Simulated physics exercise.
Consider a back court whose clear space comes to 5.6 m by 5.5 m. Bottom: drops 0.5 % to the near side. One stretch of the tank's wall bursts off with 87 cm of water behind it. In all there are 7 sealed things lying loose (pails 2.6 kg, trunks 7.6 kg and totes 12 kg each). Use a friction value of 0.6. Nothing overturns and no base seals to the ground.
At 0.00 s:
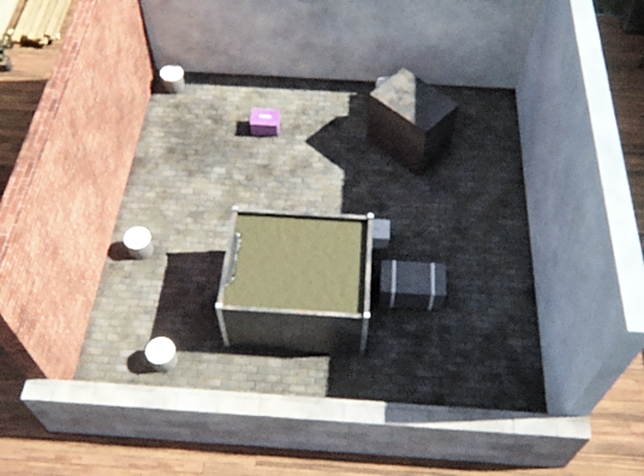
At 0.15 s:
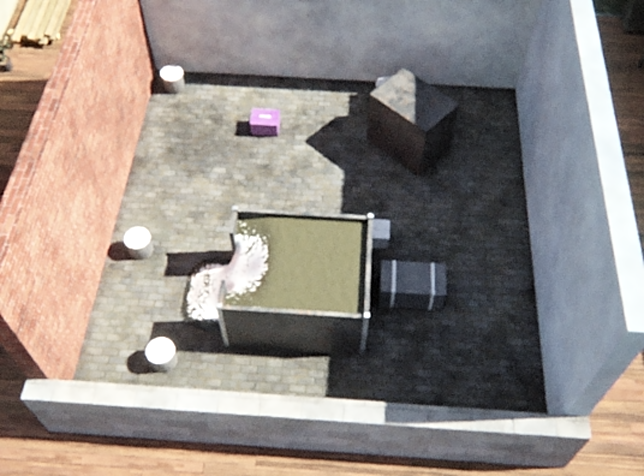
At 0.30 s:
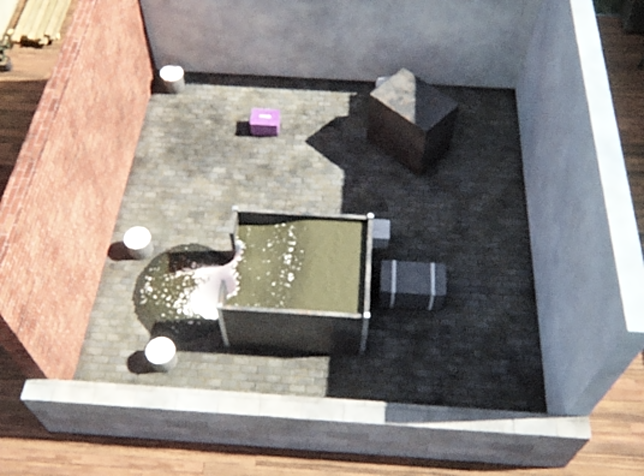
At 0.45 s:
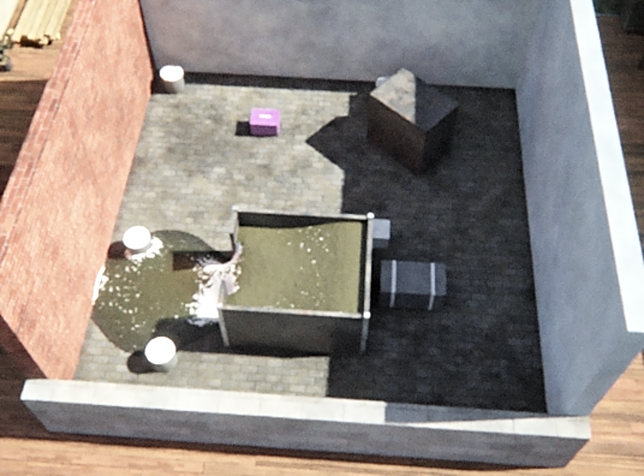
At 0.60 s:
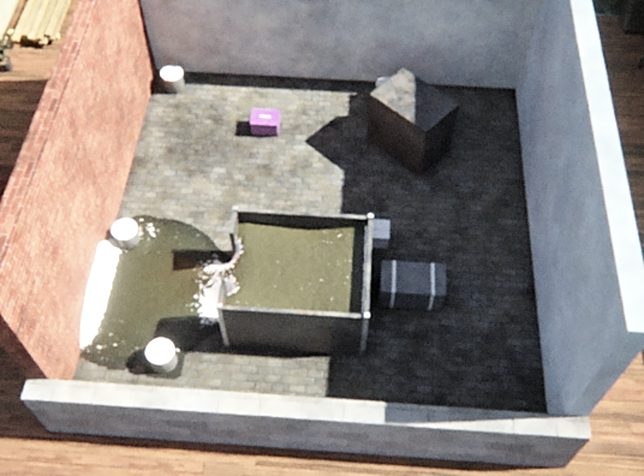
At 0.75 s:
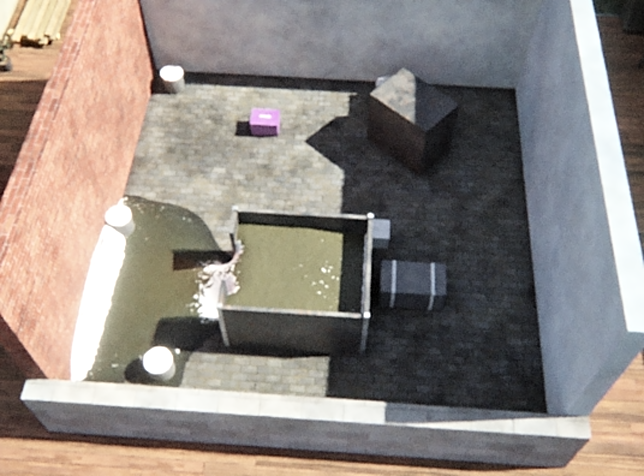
In a walled court with a paved floor, a square tank stands full of murky water near white cylinders, dark boxes and a small purple box. Water bursts from the tank's left side in white froth, spreads across the paving to the reddish wall, and shifts two of the white cylinders slightly.
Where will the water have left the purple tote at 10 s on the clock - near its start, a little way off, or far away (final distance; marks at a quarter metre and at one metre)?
Near its start.
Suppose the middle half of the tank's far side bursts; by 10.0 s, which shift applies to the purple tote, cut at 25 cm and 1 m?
Afterwards the purple tote is carried a long way.
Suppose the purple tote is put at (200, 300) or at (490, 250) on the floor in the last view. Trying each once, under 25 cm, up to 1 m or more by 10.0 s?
Run one, it gets swept far; run two, it remains planted.
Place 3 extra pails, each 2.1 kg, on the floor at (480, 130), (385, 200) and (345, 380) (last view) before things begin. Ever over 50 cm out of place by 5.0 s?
Within it, within it, beyond it.
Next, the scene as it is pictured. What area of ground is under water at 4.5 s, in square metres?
Flooded: Near 23 m2.
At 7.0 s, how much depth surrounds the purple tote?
I'd put it at about 5 cm.
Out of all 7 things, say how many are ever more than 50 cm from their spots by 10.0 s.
Count: 5.
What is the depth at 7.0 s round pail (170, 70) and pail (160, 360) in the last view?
About 7 and 6 cm.
After 2.0 s the purple tote is near (265, 117), 0.0 m from its start, aground; 1 afloat.
After 4.5 s the purple tote is near (265, 117), 0.0 m from its start, aground; 3 afloat.
After 7.0 s the purple tote is near (265, 117), 0.0 m from its start, aground; 5 afloat.
After 10.0 s the purple tote is near (265, 117), 0.0 m from its start, aground; 5 afloat.
